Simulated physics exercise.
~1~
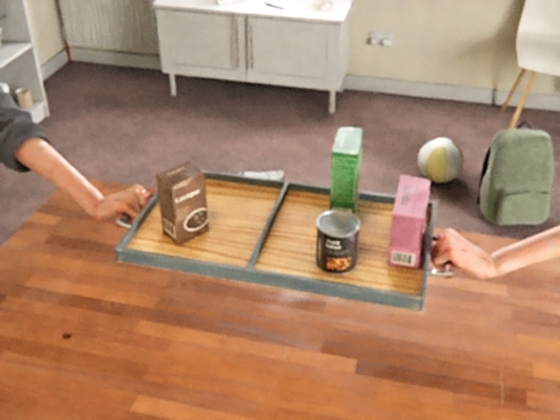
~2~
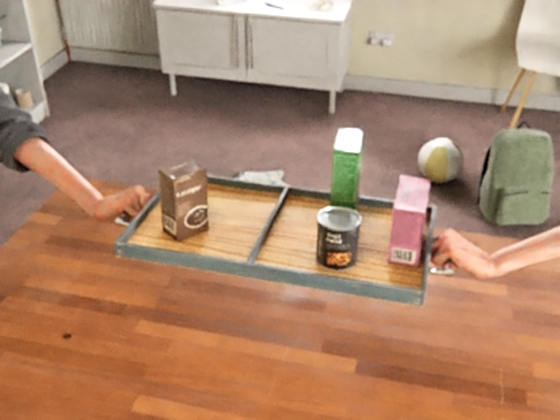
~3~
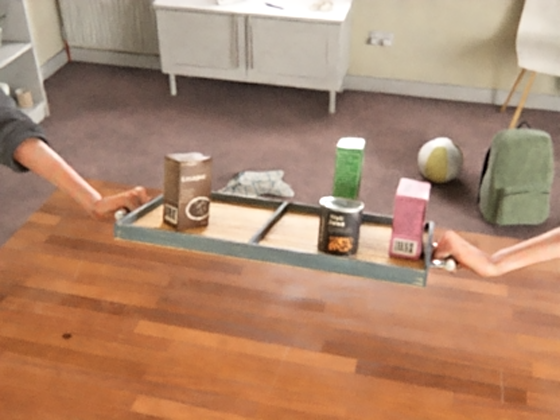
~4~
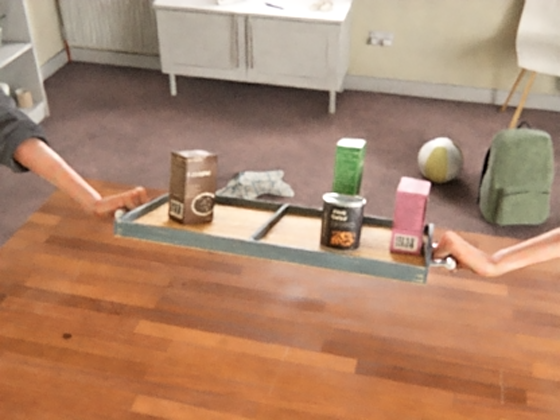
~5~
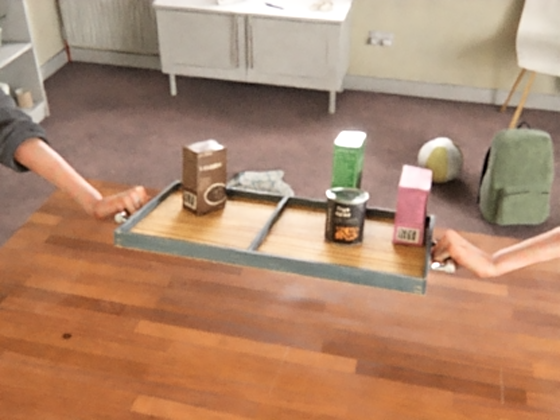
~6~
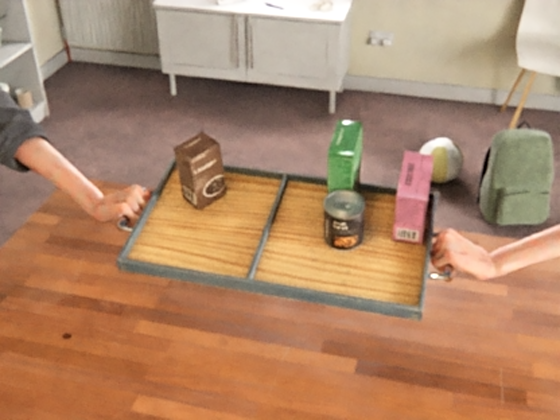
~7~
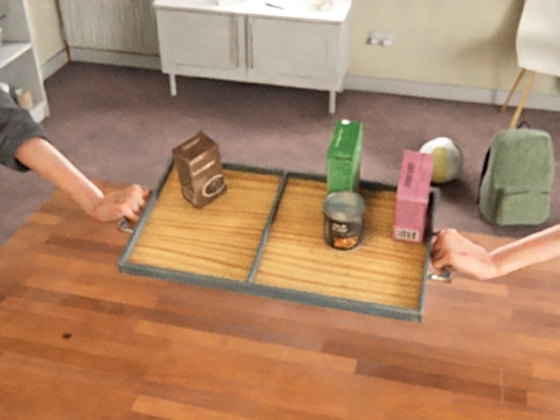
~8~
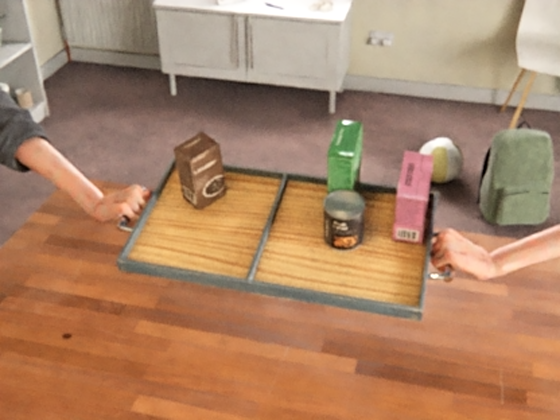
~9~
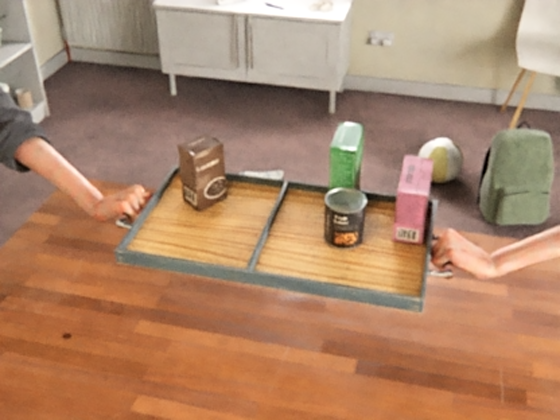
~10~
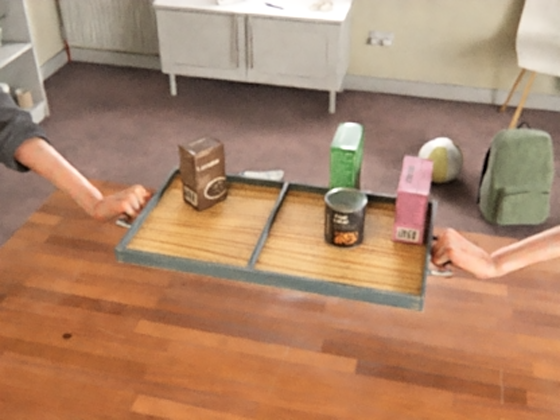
In a living room, two hands tilt a tray away, then back, and level it, three cartons and a tin sliding but staying aboard.
